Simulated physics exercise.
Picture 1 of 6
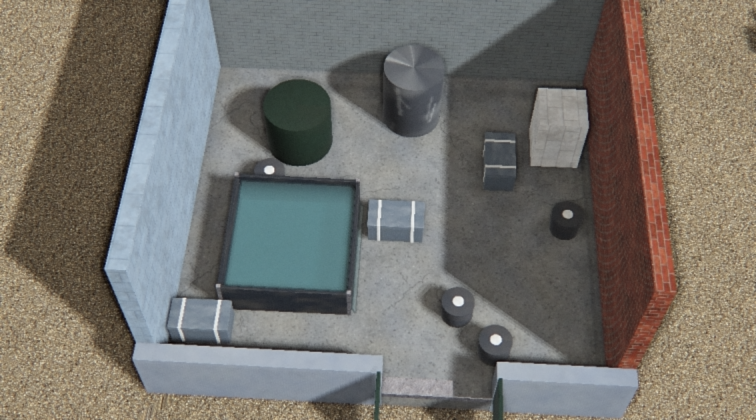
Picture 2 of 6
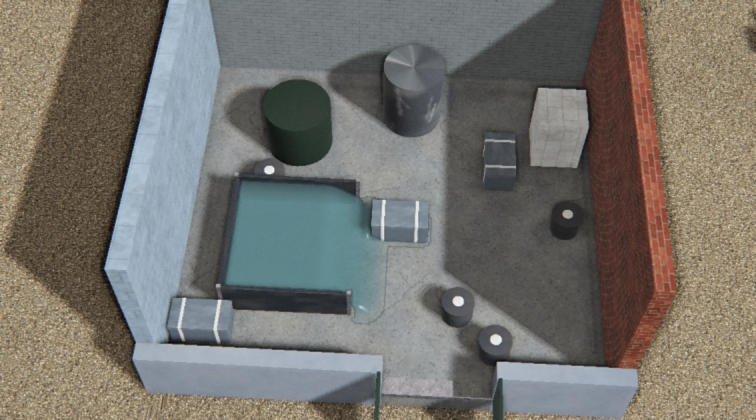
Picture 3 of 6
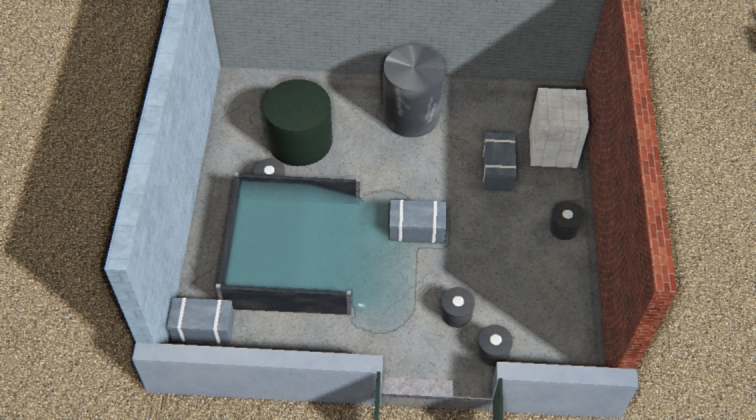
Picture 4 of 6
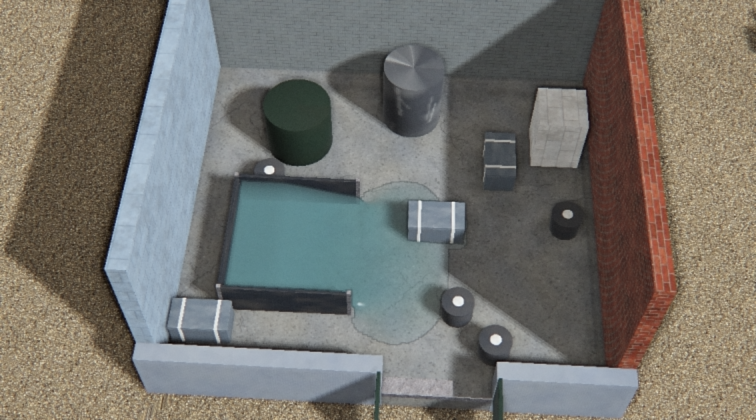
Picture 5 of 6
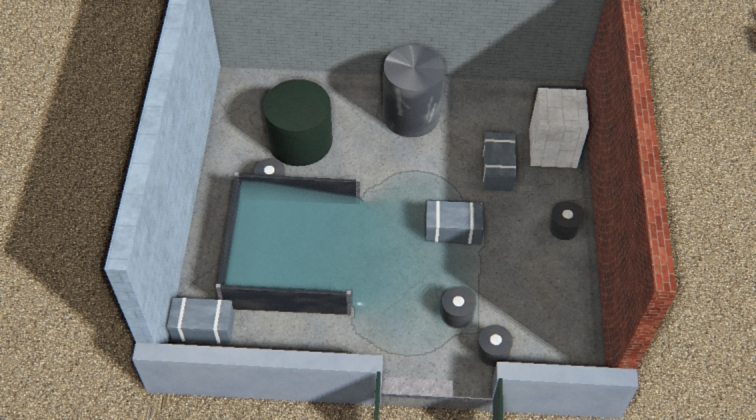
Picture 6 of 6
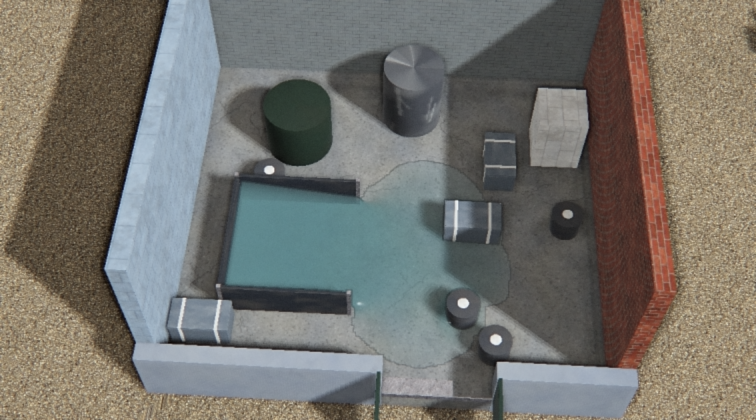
Water pours from the open right side of a dark-walled tank in a service yard, spreading across the floor in a widening, rounded sheet. A strapped trunk beside the tank slides steadily right with it, then a small dark tub shifts slightly as the water surrounds it.
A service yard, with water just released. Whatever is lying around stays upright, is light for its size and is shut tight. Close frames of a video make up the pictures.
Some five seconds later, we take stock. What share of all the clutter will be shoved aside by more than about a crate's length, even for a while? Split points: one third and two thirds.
Portion: No less than two thirds.
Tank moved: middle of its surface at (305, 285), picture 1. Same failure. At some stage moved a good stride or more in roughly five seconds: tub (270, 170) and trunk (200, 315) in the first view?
The first one fell short, the second fell short.
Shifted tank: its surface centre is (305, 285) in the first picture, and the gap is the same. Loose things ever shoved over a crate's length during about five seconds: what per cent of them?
Close to 60 %.
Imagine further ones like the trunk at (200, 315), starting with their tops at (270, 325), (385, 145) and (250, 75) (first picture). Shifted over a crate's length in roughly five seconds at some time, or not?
Outcome per entry: Stays where it is / stays where it is / stays where it is.
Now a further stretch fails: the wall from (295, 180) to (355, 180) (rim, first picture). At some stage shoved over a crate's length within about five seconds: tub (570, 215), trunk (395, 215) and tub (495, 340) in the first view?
Well, in order they come out as below the mark, below the mark and below the mark.
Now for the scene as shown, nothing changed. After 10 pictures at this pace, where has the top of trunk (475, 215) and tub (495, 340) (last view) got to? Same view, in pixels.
The first top is near (540, 184) and the second near (572, 358).
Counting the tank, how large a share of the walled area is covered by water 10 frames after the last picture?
About 60 percent.
A moment on, 1 of 7 are well off their spots; 0 afloat.
Next, 3 of 7 are well off their spots; 5 afloat.
Later, 4 of 7 are well off their spots; 5 afloat.
In the end, 5 of 7 are well off their spots, and 5 have been at some point; 5 afloat.
